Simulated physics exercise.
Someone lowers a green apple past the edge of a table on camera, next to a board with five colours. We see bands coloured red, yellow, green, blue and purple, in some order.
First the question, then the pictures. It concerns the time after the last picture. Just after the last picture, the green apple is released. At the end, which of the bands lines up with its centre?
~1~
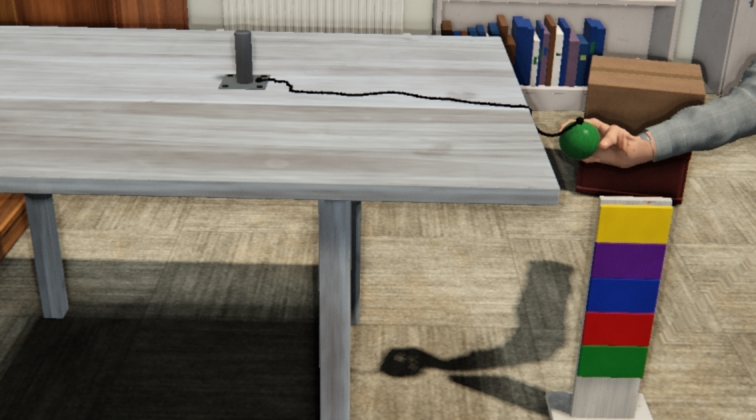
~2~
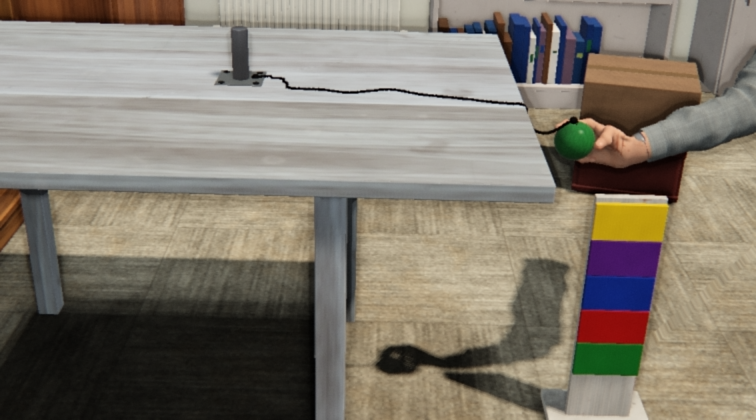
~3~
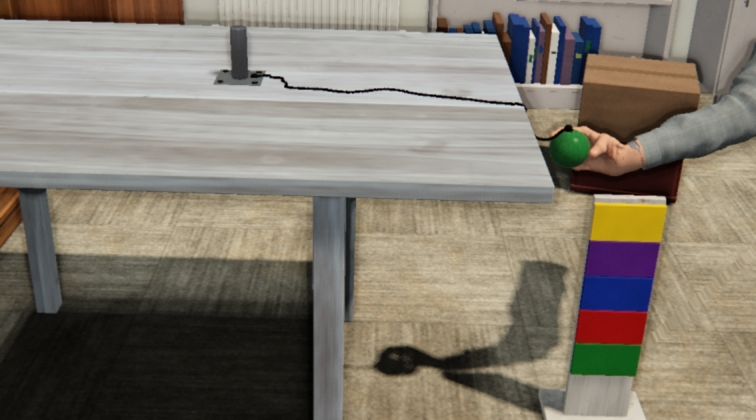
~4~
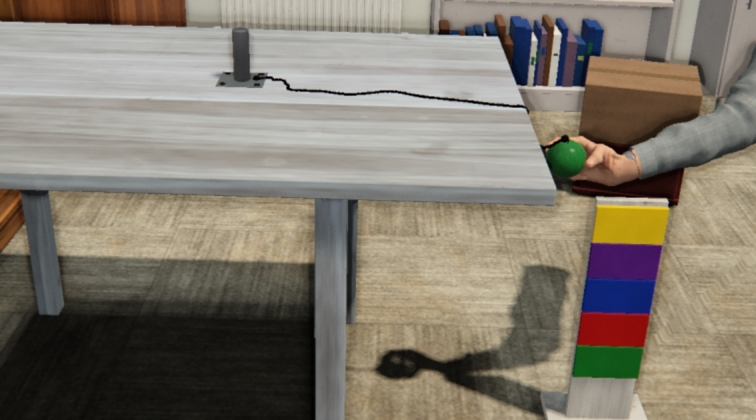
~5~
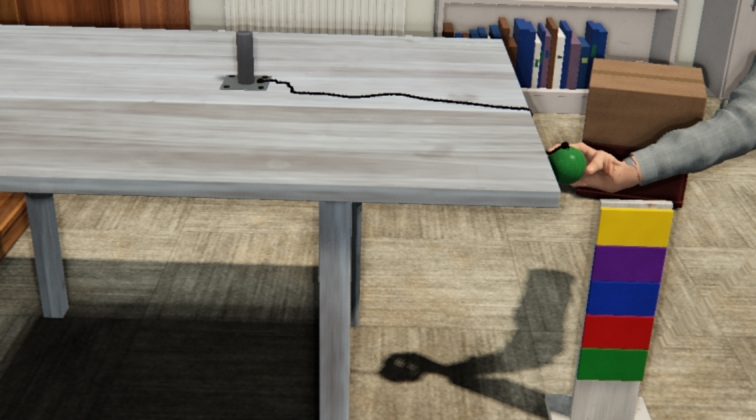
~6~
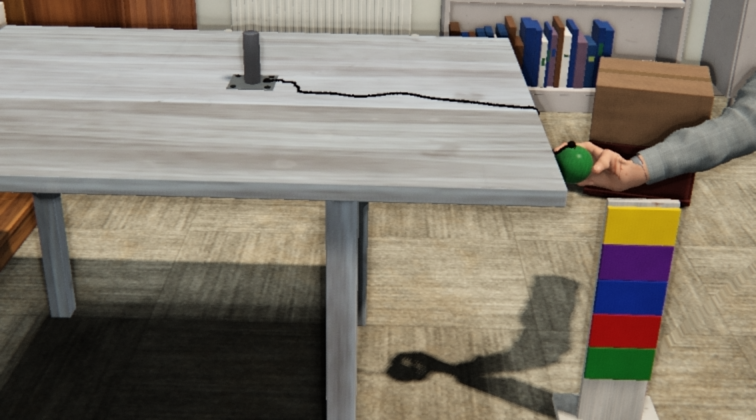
The band that lines up is yellow.
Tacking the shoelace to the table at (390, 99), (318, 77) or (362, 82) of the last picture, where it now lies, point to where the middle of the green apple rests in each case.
For the three tries you'd see (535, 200), (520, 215) and (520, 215).
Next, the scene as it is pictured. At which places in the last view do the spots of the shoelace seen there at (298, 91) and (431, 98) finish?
Roughly (326, 87) for the first and (463, 98) for the second.
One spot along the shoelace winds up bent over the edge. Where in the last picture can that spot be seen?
You'd find it at roughly (504, 106).
Soon after, apple near (490, 216); level with yellow.
After that, apple near (514, 222); level with yellow.
In the end, apple near (517, 224); level with yellow. Its centre hangs level with the yellow band.
